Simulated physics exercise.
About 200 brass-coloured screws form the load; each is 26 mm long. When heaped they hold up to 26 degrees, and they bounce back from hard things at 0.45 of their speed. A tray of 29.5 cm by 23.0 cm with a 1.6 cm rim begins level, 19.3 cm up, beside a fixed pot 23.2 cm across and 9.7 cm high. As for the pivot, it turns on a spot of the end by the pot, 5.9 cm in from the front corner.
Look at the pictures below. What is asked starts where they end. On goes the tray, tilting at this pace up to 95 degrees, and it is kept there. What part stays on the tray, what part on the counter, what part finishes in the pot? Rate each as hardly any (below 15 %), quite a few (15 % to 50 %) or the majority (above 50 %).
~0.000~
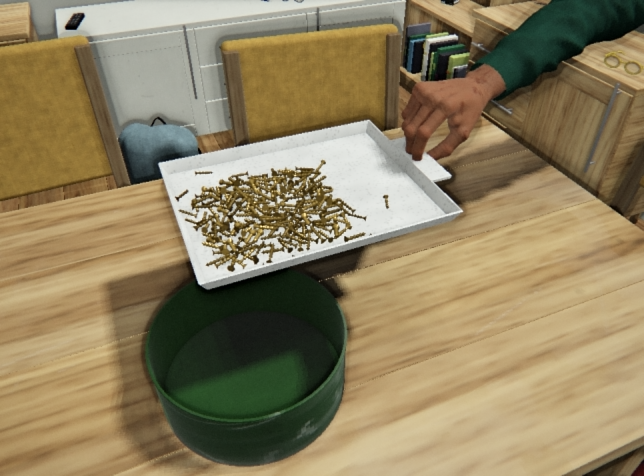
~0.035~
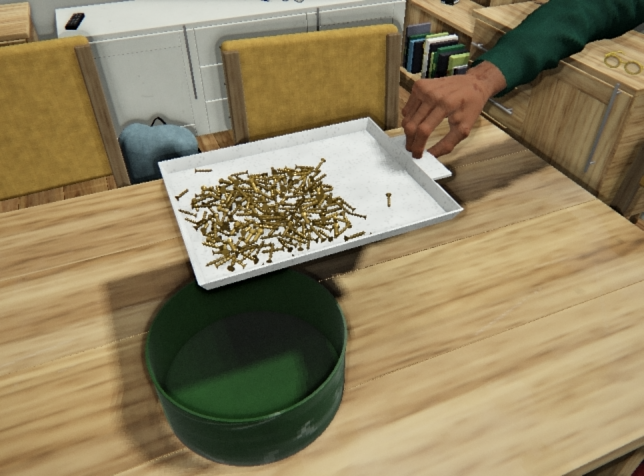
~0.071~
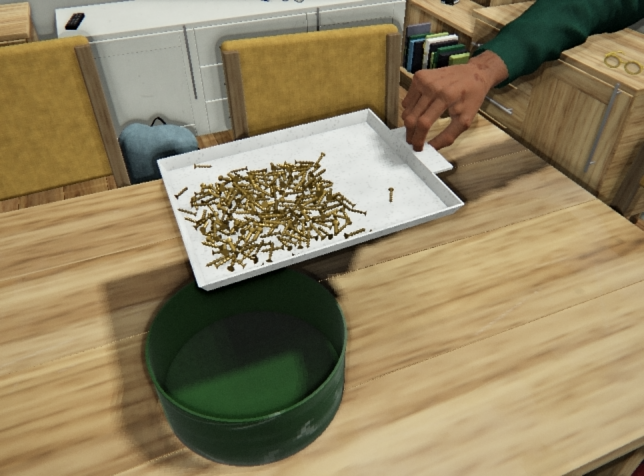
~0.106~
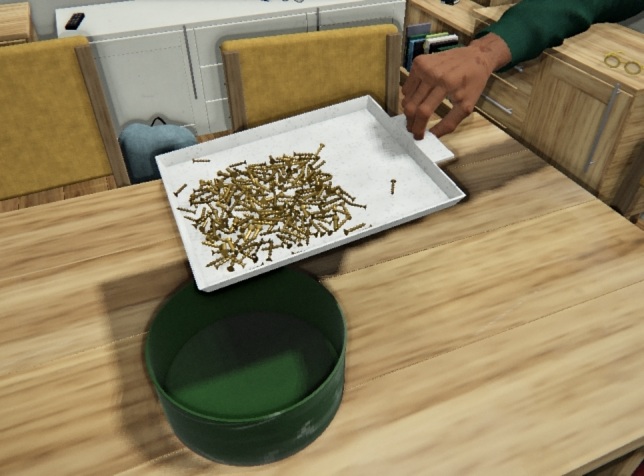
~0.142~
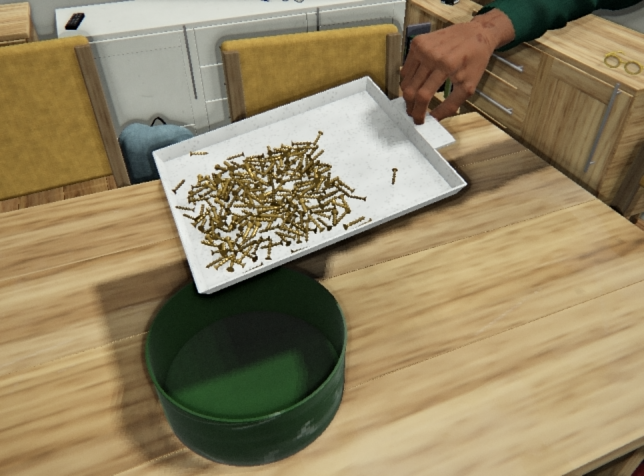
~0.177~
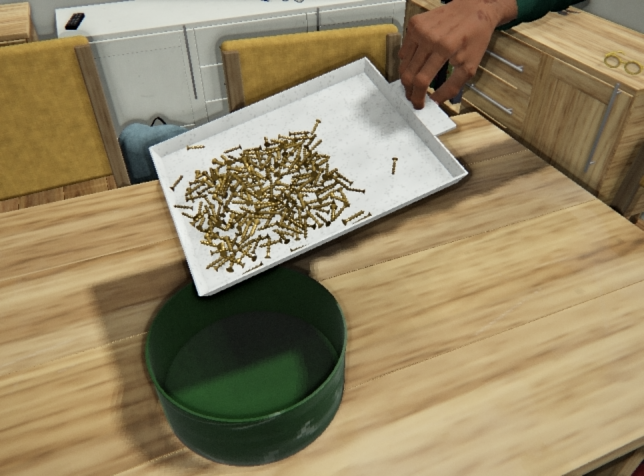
I would put it this way: Tray: Hardly any, counter: Hardly any, pot: The majority.
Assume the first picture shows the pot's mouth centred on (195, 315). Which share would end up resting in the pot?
The share would be some 95 per cent.
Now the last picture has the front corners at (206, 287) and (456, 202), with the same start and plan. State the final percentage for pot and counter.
Pot 100, counter 5.
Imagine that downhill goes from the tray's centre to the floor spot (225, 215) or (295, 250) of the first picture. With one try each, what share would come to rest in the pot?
That would be close to 25 per cent and then close to 100 per cent.
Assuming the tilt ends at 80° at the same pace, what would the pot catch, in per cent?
Around 95 per cent, then.
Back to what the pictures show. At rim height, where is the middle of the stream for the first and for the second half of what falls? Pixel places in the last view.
At roughly (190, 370) first, later on at (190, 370).
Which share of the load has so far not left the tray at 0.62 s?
Roughly 35 per cent.
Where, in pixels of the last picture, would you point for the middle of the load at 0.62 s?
Roughly (192, 318).
Then, at 0.45 s, tilt 57 degrees; the tray holds 100 %, the pot 0 %.
After 0.62 s, tilt 81 degrees; the tray holds 35 %, the pot 15 %.
Then, at 0.92 s, tilt 95 degrees; the tray holds 0 %, the pot 100 %.
In the end, at 1.4 s, tray 0 %, counter 5 %, pot 100 %.
